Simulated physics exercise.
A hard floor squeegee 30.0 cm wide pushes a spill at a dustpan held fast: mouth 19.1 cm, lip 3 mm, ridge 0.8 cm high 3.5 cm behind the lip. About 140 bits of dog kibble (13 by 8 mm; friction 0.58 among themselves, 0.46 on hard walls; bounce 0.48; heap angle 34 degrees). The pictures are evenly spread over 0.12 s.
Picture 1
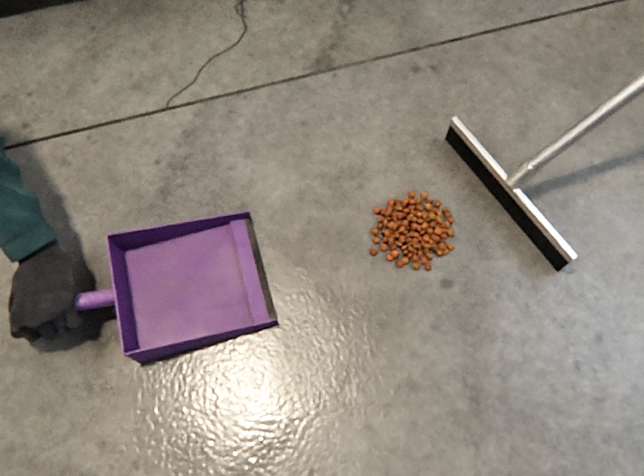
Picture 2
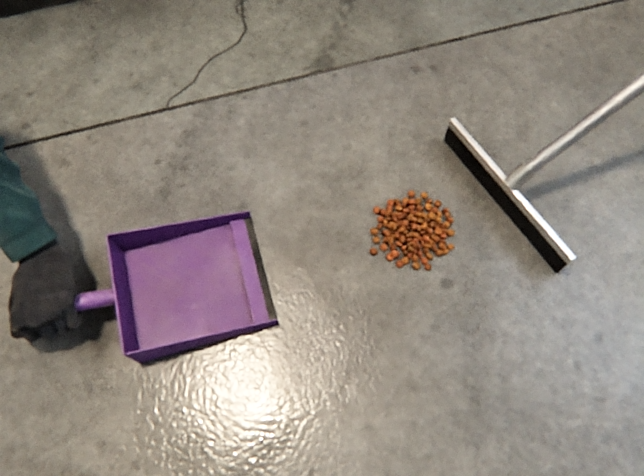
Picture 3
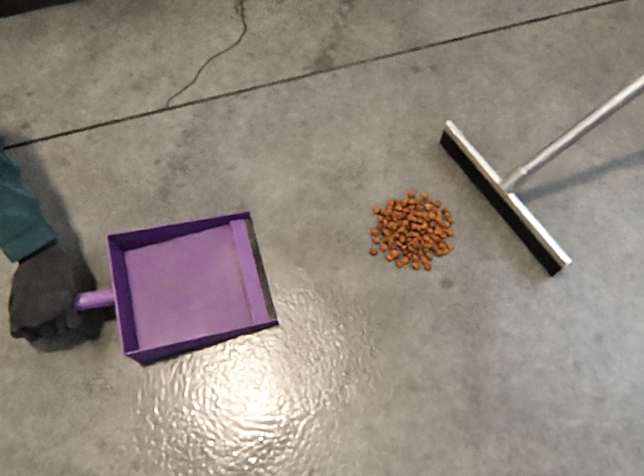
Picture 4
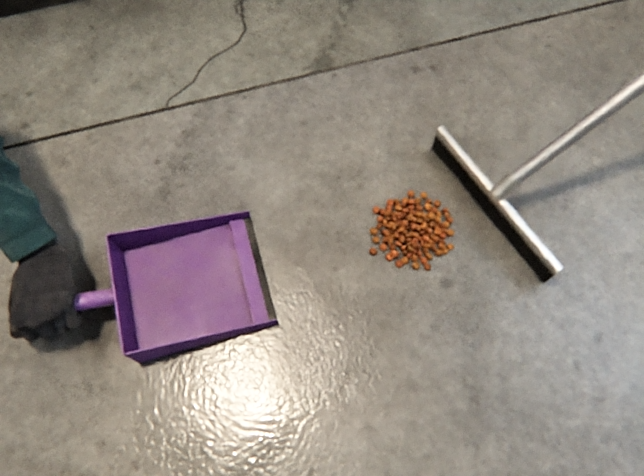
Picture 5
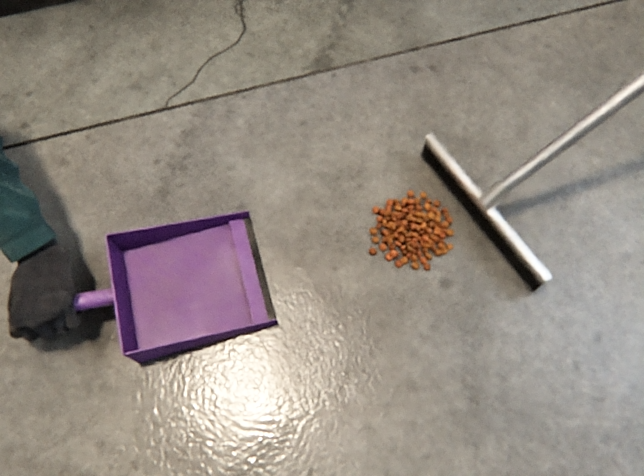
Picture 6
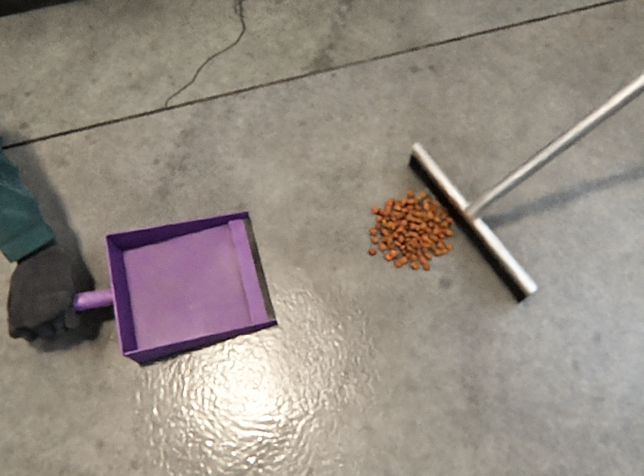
A gloved hand holds a purple dustpan still while a squeegee slides left to the brown kibble.
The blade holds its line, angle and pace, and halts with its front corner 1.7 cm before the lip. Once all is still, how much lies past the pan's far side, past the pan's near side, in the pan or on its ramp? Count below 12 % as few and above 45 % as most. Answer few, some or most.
Far side few, near side most, pan some.
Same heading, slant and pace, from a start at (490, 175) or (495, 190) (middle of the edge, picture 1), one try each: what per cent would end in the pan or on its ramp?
Some 20 and 25 per cent.
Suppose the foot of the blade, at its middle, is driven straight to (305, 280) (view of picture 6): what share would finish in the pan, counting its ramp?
About 30 per cent.
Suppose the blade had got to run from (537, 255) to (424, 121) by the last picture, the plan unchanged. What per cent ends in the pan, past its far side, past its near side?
Pan 0, far 10, near 0.
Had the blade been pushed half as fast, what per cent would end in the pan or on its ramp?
Then about 15 per cent.
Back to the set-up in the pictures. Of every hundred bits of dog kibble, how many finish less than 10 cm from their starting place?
Roughly 0 per cent.
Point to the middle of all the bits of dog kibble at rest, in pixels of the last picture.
Around (251, 355).
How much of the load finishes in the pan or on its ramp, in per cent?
Roughly 25 per cent.
Then, 0.12 s after the last picture, middle of the blade 19 cm from the lip; 0 % over the lip, far side 0 %, near side 15 %.
Then, 0.21 s after the last picture, middle of the blade 9 cm from the lip; 0 % over the lip, far side 0 %, near side 45 %.
Then, 0.43 s after the last picture, middle of the blade 6 cm from the lip; 30 % over the lip, far side 0 %, near side 55 %.
In the end, far side 0 %, near side 55 %, pan 25 %, in front of the lip or behind the blade 15 %.
